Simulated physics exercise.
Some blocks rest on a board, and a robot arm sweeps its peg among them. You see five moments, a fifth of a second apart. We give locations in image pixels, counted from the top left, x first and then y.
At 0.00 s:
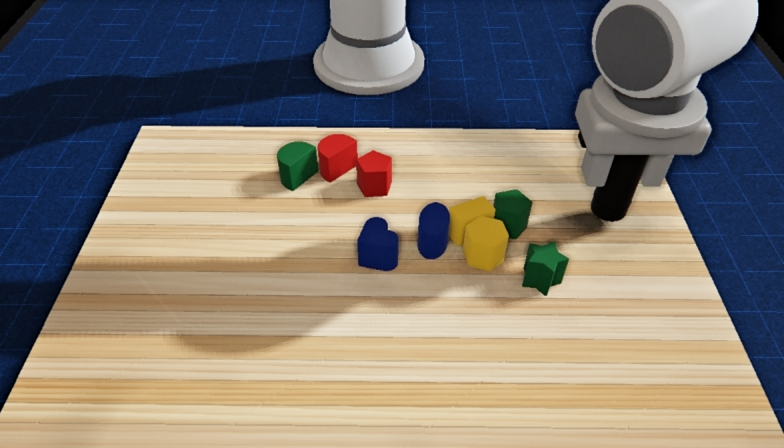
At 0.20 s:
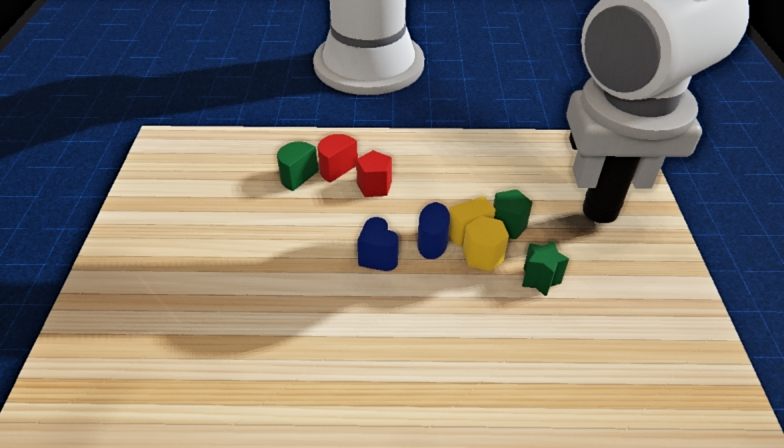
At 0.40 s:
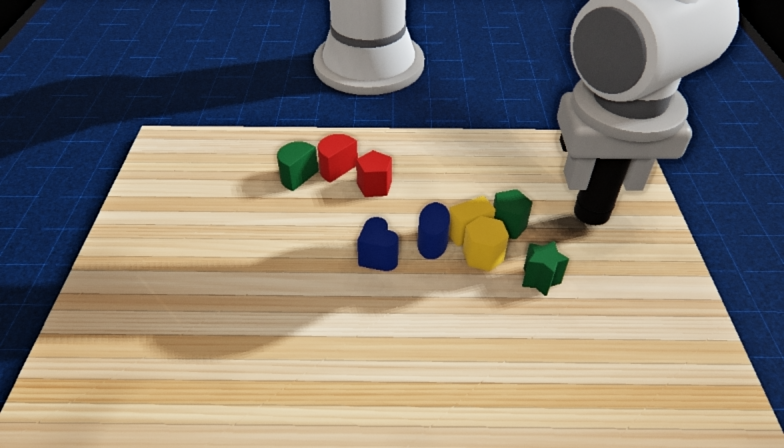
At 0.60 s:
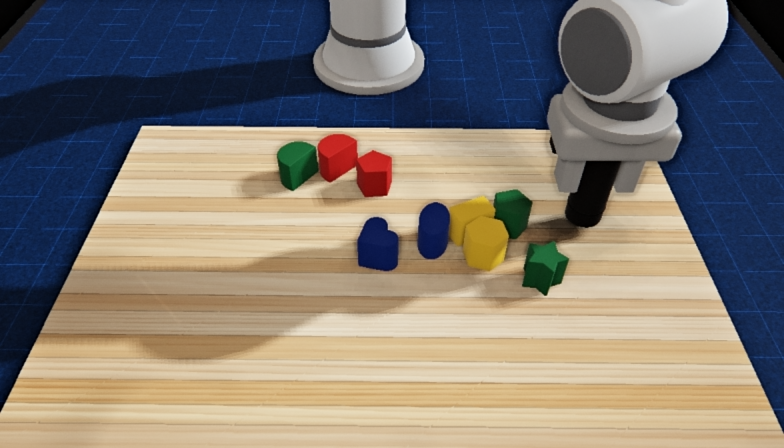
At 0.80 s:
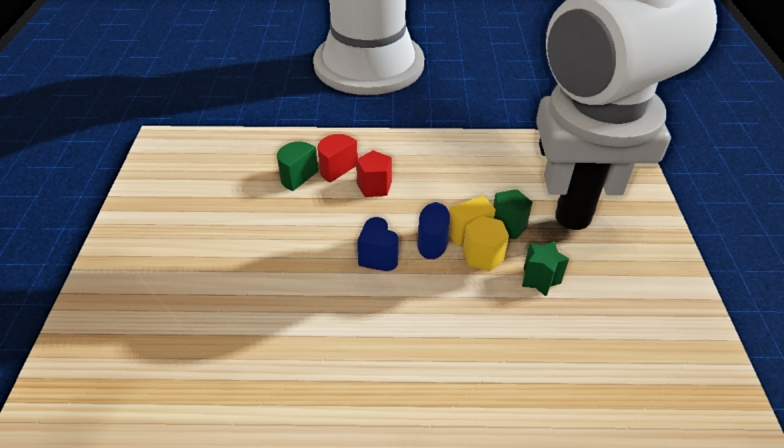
The clip opens on a wooden board scattered with red, green, blue and yellow blocks, with a robot arm holding its dark peg near the right side. The arm then moves the peg slowly a short way left and slightly toward the viewer, nearing the green blocks, while every block stays still.
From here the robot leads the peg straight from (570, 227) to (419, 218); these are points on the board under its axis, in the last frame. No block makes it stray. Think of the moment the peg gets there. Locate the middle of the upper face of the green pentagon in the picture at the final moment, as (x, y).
Expect it around (392, 206).
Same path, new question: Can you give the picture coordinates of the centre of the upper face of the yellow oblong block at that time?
If I read the scene right, the answer is (375, 231).
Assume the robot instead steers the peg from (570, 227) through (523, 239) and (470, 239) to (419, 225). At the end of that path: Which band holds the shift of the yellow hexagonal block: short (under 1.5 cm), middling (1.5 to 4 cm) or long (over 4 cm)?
If I had to pick, the yellow hexagonal block travels from 1.5 to 4 cm here.
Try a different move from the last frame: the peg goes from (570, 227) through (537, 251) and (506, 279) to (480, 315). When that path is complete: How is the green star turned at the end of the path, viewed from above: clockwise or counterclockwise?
Viewed from the top, it goes anticlockwise.
What follows on the original path. One third of the way, peg at (520, 214); blue elliptical block at (418, 220), turned 20° anticlockwise; yellow oblong block at (452, 210); green pentagon at (487, 203), turned 15° anticlockwise.
Two thirds of the way, peg at (470, 212); blue heart-shaped block at (348, 243); blue elliptical block at (378, 236), turned 30° anticlockwise; yellow oblong block at (408, 219); green pentagon at (438, 204), turned 35° anticlockwise.
At the end, peg at (420, 209); blue heart-shaped block at (322, 256), turned 20° clockwise; blue elliptical block at (357, 258), turned 55° anticlockwise; yellow oblong block at (375, 231), turned 40° anticlockwise; green pentagon at (391, 206), turned 65° anticlockwise.
